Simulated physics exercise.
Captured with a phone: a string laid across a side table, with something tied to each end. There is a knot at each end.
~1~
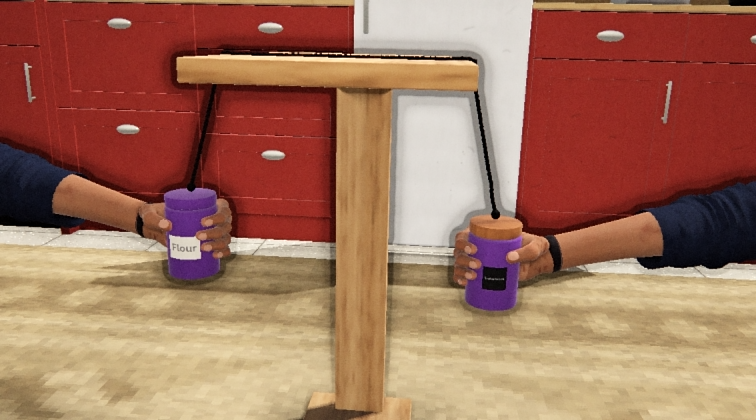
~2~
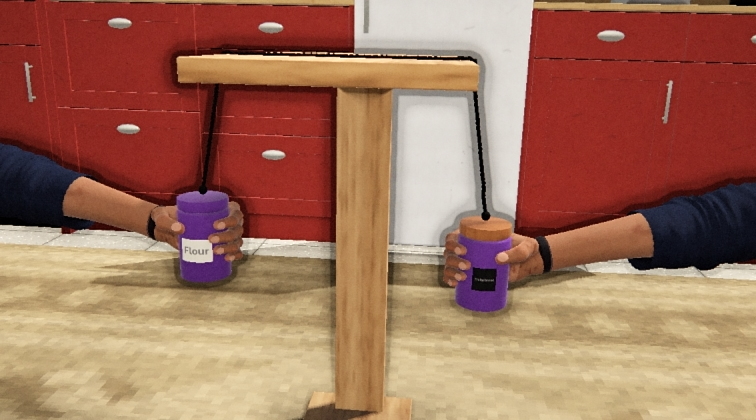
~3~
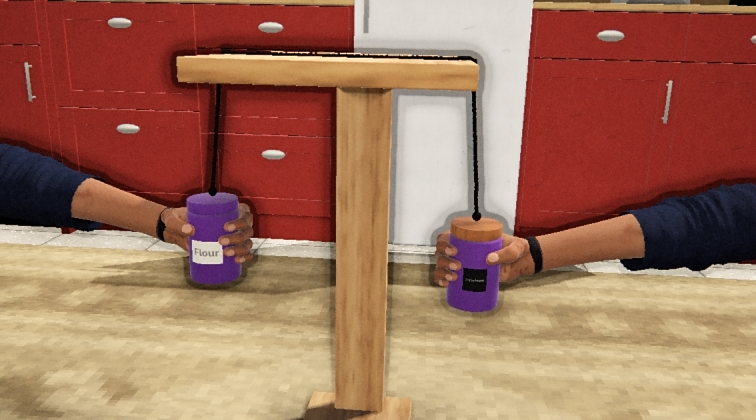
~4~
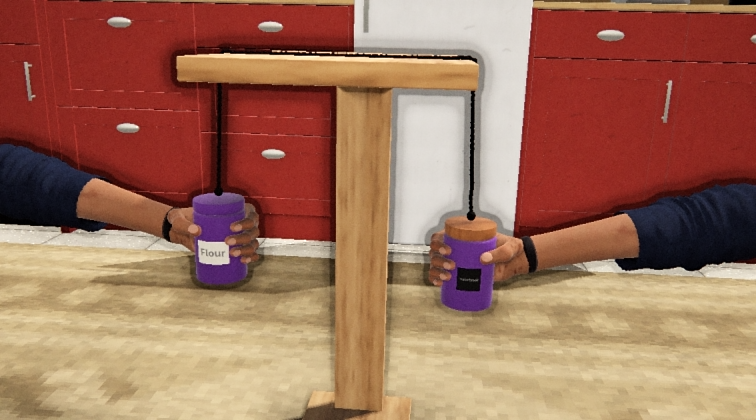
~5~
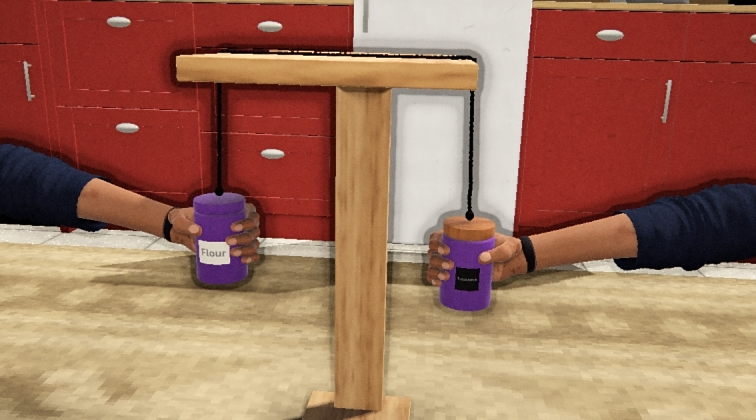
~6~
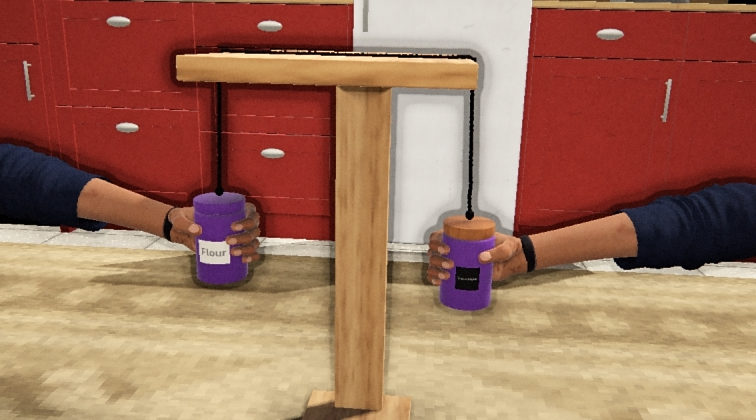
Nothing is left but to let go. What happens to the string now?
The string remains at rest.
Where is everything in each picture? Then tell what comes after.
In the first picture, left jar (193, 232); right jar (493, 262); string over the top (355, 57).
In the second picture, left jar (204, 236); right jar (483, 263).
In the third picture, left jar (214, 237); right jar (474, 263).
In the fourth picture, left jar (220, 238); right jar (468, 263).
In the fifth picture, left jar (221, 238); right jar (466, 263).
In the sixth picture, left jar (221, 237); right jar (467, 262); string over the top (355, 55).
Then, 0.40 s later than the last view, left jar where it was near (229, 237); right jar where it was near (459, 261).
Then, 0.94 s later than the last view, left jar where it was near (223, 237); right jar where it was near (464, 261).
Then, 1.50 s later than the last view, left jar where it was near (231, 237); right jar where it was near (458, 261).
Finally, left jar where it was near (226, 237); right jar where it was near (460, 261). The string stays as it is.
